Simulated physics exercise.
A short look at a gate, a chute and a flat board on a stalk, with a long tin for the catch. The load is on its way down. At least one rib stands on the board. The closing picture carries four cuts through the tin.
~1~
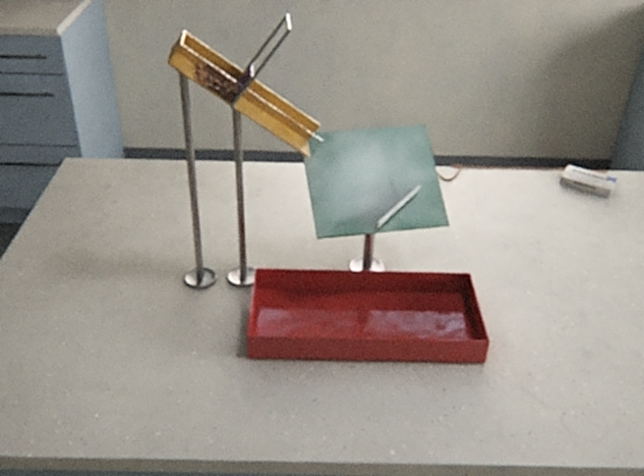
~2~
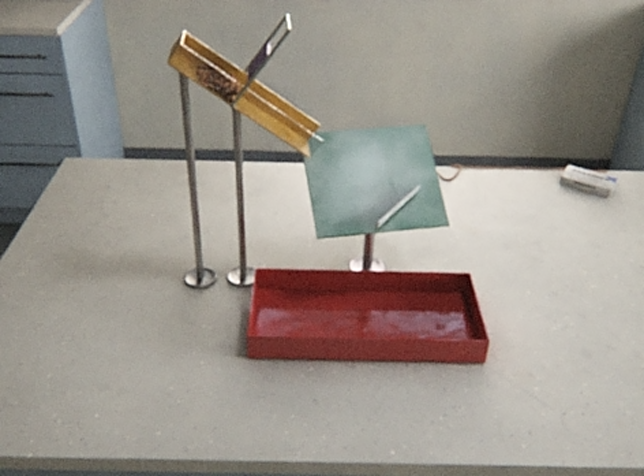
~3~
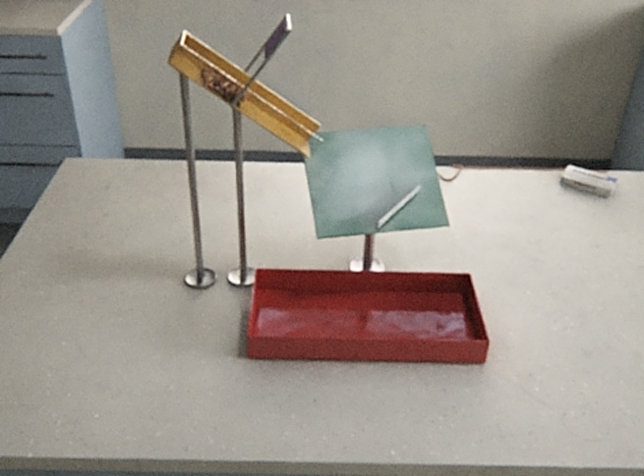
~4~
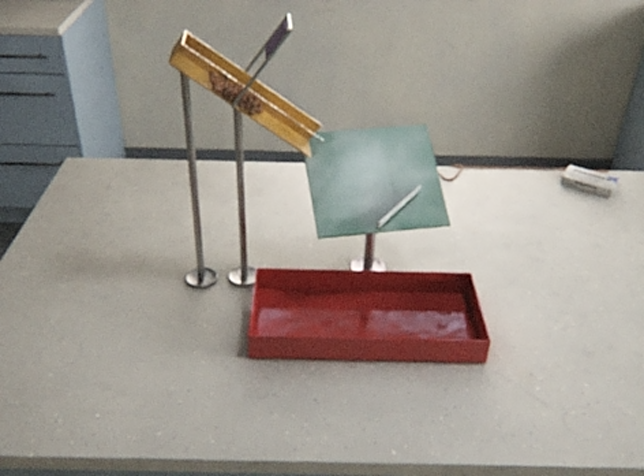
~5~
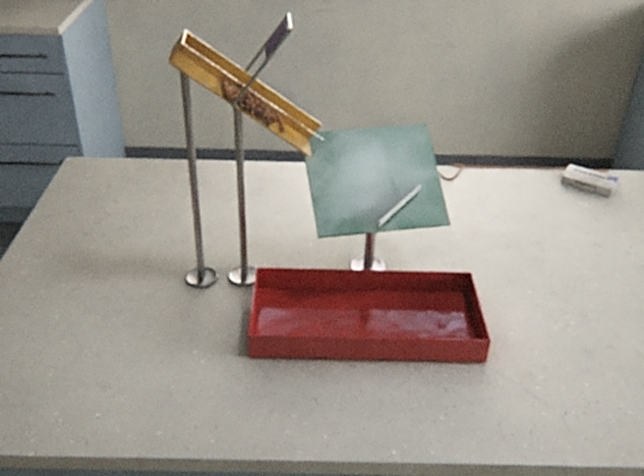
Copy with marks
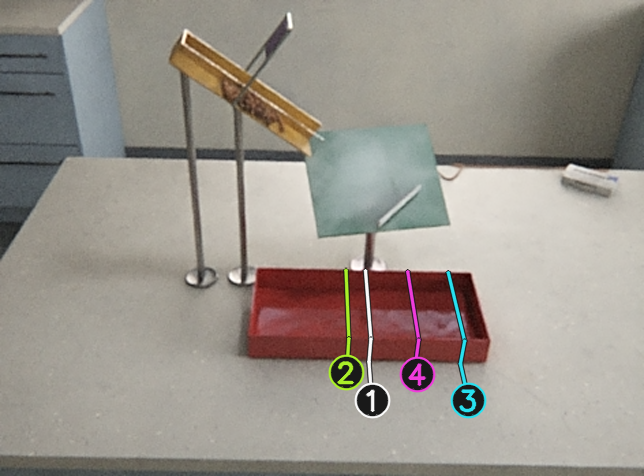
In a plain room with pale blue drawers at the back left, a grey tabletop is seen from the front and slightly above. A yellow chute on two metal posts slopes down to the right towards a tilted green board with one pale rib, with an empty red tin in front. Small brown pieces slide down the chute past the raised gate, spreading out, while the camera stays still.
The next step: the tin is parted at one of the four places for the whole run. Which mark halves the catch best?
Choose 1.
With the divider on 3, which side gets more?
More lands on the left.
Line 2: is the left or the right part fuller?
Right.
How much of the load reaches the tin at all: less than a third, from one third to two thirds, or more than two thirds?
About that: More than two thirds.
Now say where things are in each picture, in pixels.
The first picture shows load behind the gate at (220, 80), cereal balls; lip of the chute at (308, 149), sloping fairly steeply.
The second picture shows middle of the board at (374, 179), tilted fairly steeply; middle of its low edge at (385, 232); of its high edge at (364, 128).
The third picture shows front corners of the tin at (248, 336) and (489, 341), empty; front of the load at (245, 93).
The fourth picture shows middle of the load at (240, 91); its front at (260, 111), about a third of the way to the lip; rib from (421, 186) to (380, 223).
The fifth picture shows middle of the load at (251, 103); its front at (282, 124), about two thirds of the way to the lip.
On the marked copy, line 1 crosses the front rim at (370, 338); line 2 crosses the front rim at (348, 337); line 3 crosses the front rim at (464, 340); line 4 crosses the front rim at (418, 339).
With 1, of what is caught, about two thirds on the left of the divider, about a third on the right.
With 2, of what is caught, a stray few on the left of the divider, nearly all on the right.
With 3, of what is caught, nearly all on the left of the divider, a small part on the right.
With 4, of what is caught, nearly all on the left of the divider, a small part on the right.
